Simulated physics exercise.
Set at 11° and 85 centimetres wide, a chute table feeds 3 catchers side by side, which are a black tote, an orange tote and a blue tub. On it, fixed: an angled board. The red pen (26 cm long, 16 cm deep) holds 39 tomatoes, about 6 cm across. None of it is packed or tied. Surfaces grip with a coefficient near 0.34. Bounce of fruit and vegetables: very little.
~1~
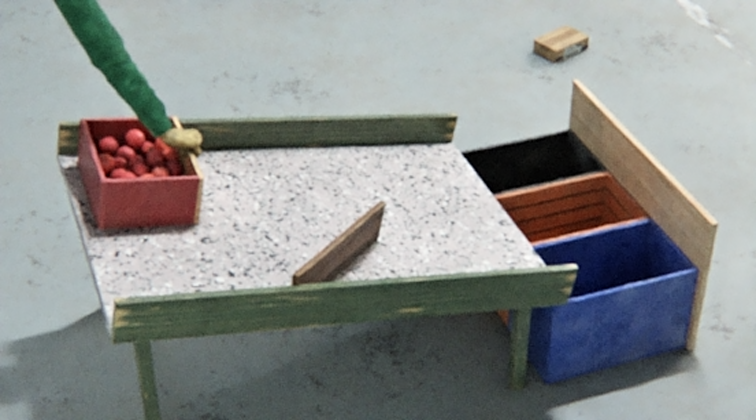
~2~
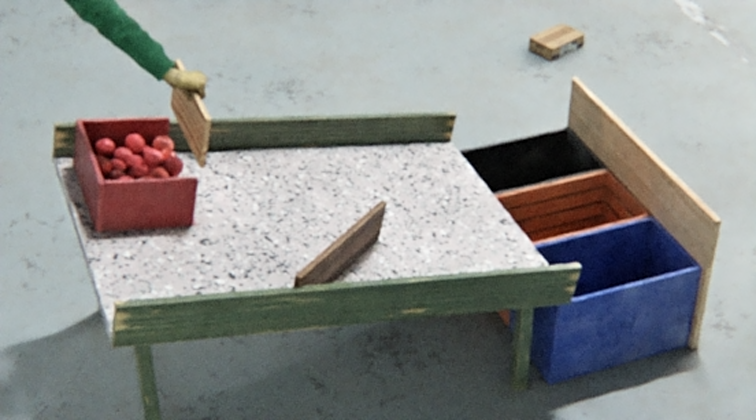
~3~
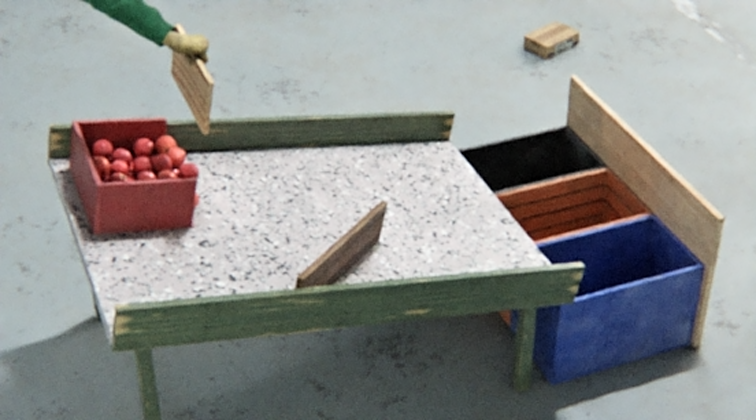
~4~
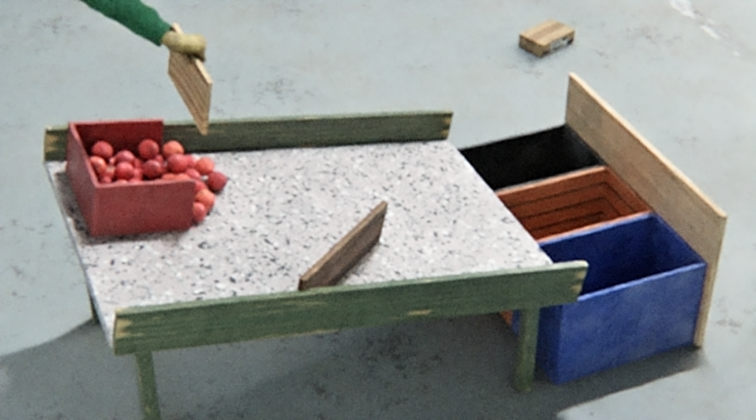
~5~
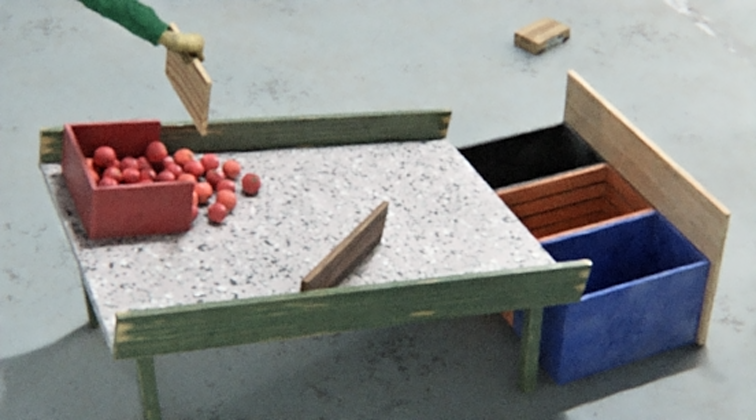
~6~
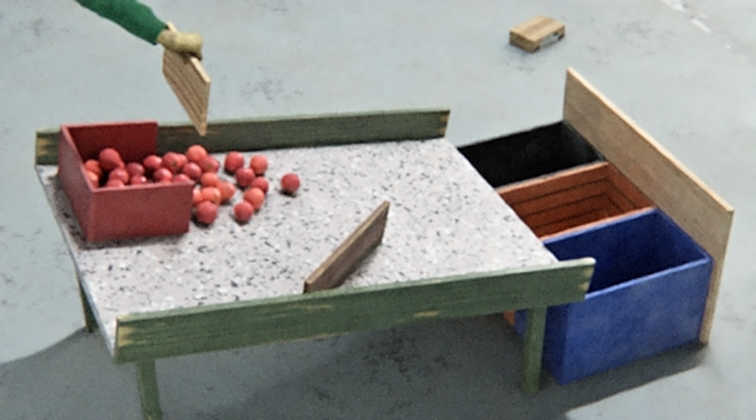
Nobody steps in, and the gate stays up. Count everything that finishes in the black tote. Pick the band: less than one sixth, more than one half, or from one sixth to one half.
The band is more than one half.
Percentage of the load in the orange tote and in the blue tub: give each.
About 40 and 0 per cent.
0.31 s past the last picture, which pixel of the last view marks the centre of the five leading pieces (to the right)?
Their mean place is roughly (352, 167) in the last picture.
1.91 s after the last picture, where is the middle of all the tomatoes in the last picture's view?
About (564, 224).
Then, 0.31 s after the last picture, 11 still in the red pen and 28 on the slope.
Then, 0.69 s after the last picture, 35 on the slope and 4 in the air.
Then, 1.22 s after the last picture, 12 in the black tote, 7 in the orange tote, 14 on the slope and 6 in the air.
Outcome (1.91 s after the last picture), 24 in the black tote and 15 in the orange tote. Asked share, 24 of 39, 62 per cent.
